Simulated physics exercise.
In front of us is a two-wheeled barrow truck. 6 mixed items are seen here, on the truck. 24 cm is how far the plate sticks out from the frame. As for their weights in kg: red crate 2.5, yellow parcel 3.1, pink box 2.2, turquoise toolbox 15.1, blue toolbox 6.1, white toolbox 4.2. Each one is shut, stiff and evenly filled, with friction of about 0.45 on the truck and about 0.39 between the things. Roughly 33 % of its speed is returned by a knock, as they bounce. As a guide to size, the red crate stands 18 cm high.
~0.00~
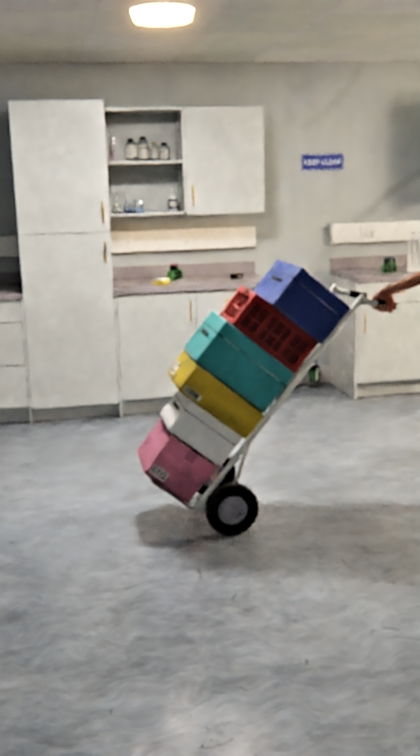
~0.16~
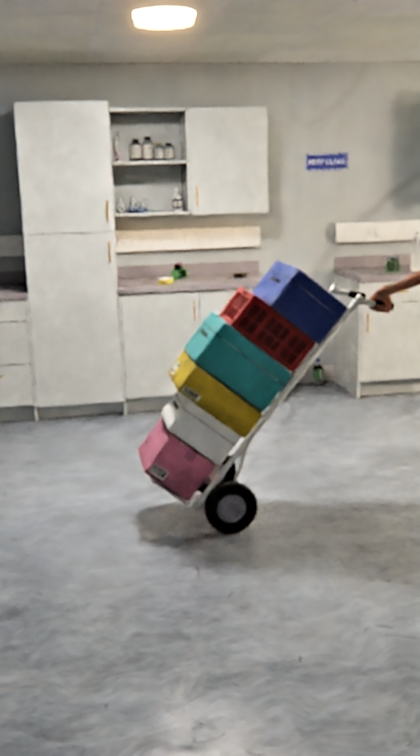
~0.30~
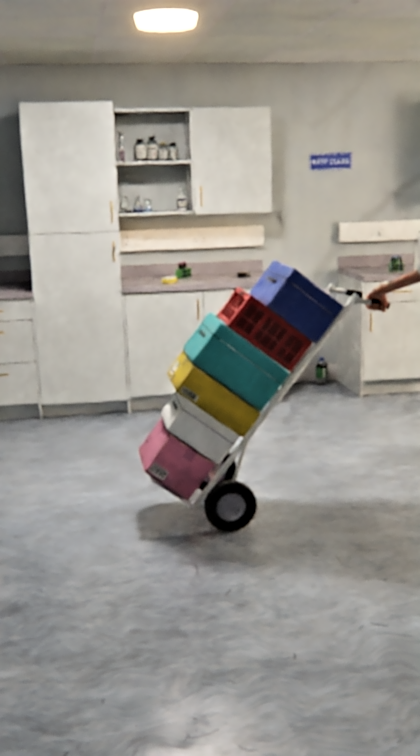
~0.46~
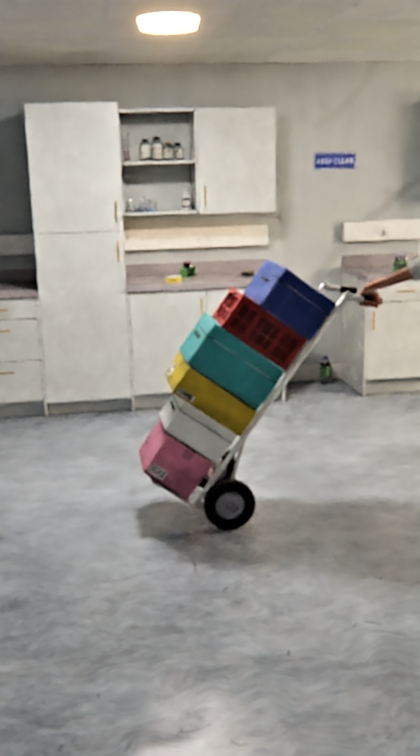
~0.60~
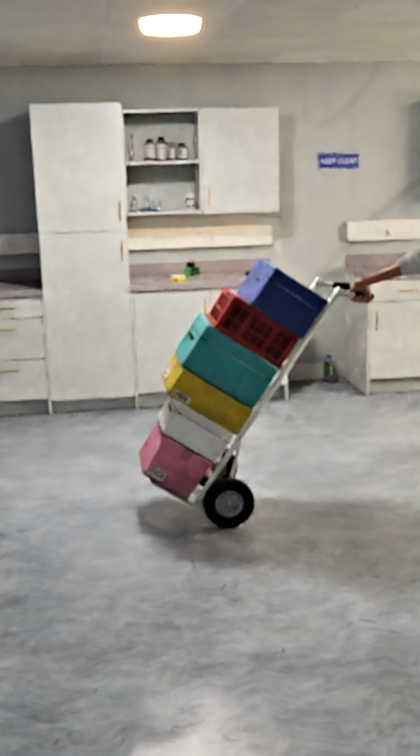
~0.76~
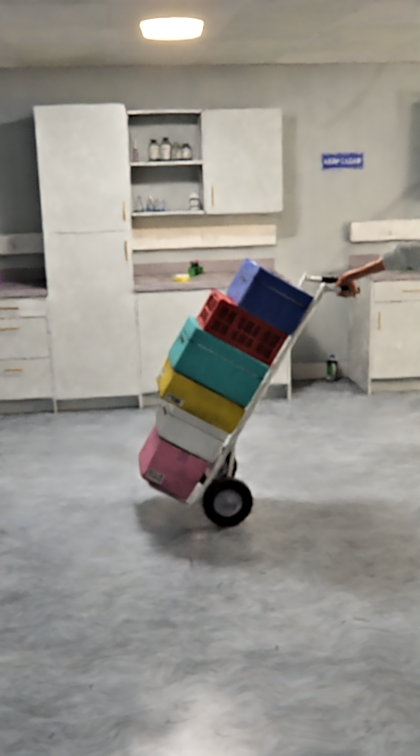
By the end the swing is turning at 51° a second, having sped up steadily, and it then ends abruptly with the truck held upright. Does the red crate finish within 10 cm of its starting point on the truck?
No, it ends up further away.
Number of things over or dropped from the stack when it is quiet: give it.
The number is 6.
After 1.96 s, truck upright; red crate tipped 15° from how it sat near (105, 348); blue toolbox tipped 15° from how it sat; turquoise toolbox tipped 15° from how it sat.
After 2.36 s, truck upright; red crate, yellow parcel, turquoise toolbox and blue toolbox now dropped from the stack; white toolbox tipped 50° from how it sat; pink box tipped 50° from how it sat.
After 2.66 s, truck upright; white toolbox now dropped from the stack; pink box on its side.
At rest (4.0 s), dropped from the stack, red crate, yellow parcel, turquoise toolbox, blue toolbox and white toolbox; tipped over on the truck, pink box.
